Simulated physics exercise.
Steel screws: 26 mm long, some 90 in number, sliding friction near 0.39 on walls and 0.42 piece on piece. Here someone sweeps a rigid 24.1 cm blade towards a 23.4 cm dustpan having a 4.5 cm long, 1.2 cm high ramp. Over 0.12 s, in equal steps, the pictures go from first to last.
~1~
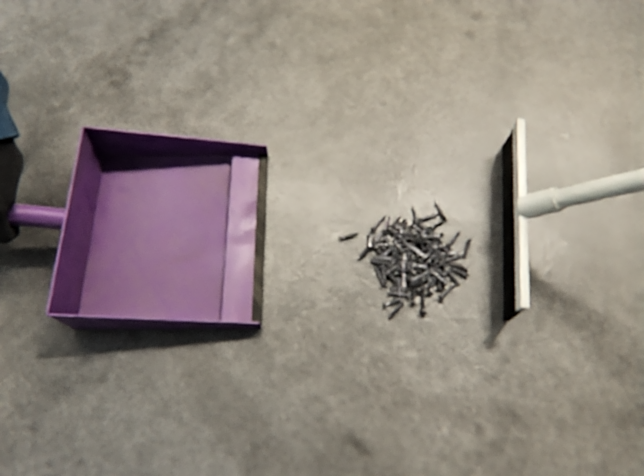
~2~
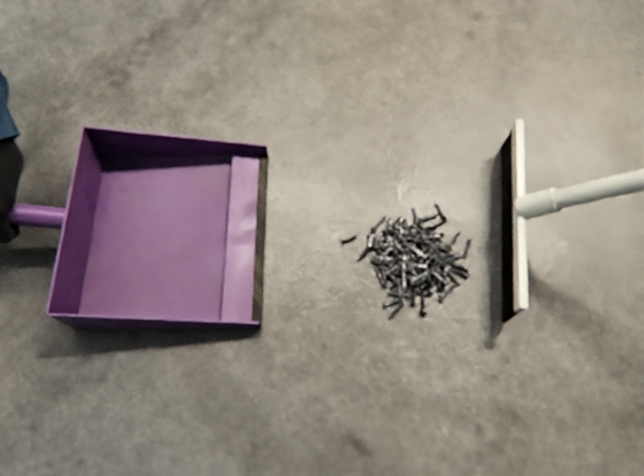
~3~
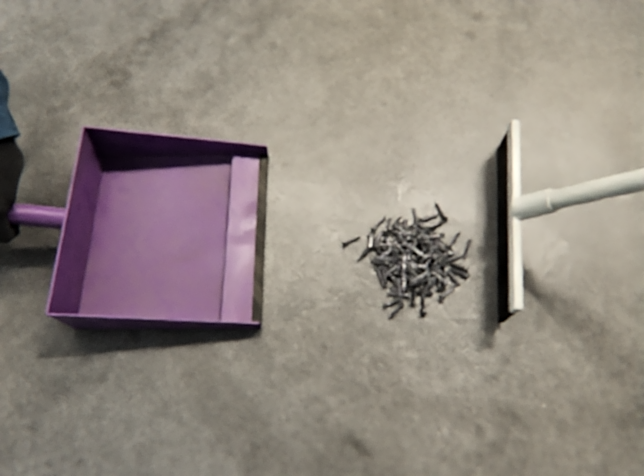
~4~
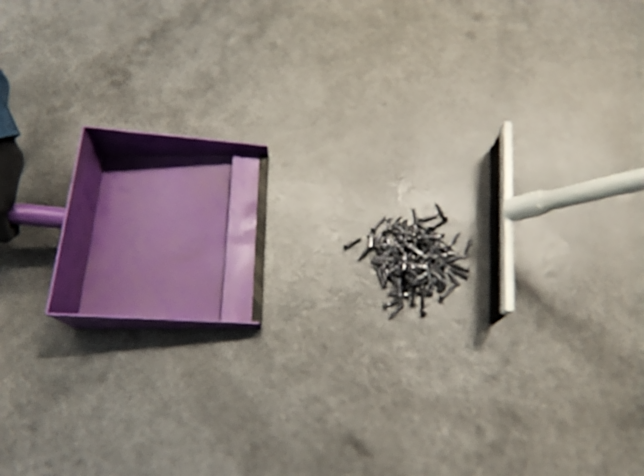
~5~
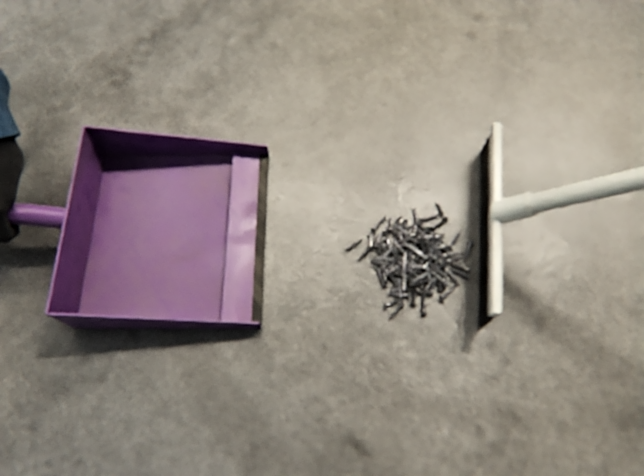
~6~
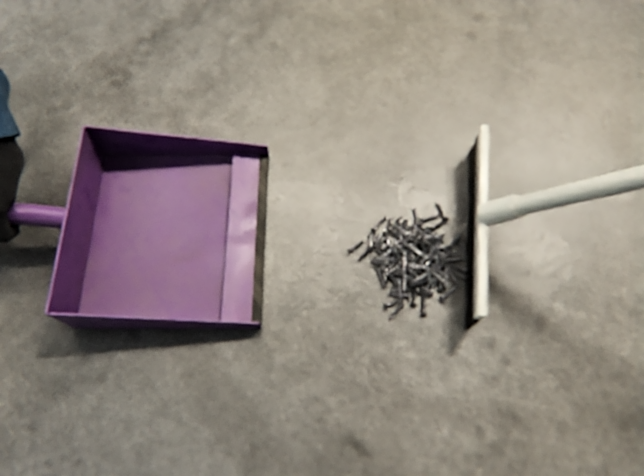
At first, a pile of dark screws lies on a grey floor between a purple dustpan, held by a gloved hand at left, and an upright blade on a pale handle at right. The blade slides slowly left until it meets the pile's right edge, while the screws barely shift.
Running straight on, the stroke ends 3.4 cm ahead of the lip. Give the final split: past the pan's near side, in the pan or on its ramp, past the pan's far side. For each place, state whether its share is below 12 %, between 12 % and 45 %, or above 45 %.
Near side: A tiny fraction, pan: A moderate fraction, far side: A tiny fraction.
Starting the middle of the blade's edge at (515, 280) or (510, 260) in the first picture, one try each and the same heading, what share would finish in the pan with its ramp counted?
First try about 15 per cent, second about 20 per cent.
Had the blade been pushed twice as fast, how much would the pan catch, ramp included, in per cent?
It would come to roughly 60 percent.
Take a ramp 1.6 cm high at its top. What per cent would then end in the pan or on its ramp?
Estimate: About 20 in a hundred.
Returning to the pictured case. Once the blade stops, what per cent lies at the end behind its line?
0 %.
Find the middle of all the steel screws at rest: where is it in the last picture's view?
Approximately (273, 264) in the last picture.
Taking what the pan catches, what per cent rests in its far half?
Something like 20 per cent of the catch.
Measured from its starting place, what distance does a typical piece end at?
Around 18 centimetres.
Then, 0.15 s after the last picture, middle of the blade 15 cm from the lip; 0 % over the lip, far side 0 %, near side 0 %.
Then, 0.25 s after the last picture, middle of the blade 7 cm from the lip; 0 % over the lip, far side 0 %, near side 5 %.
Then, 0.48 s after the last picture, middle of the blade 5 cm from the lip; 25 % over the lip, far side 0 %, near side 5 %.
In the end, near side 5 %, pan 25 %, far side 0 %, in front of the lip or behind the blade 70 %.
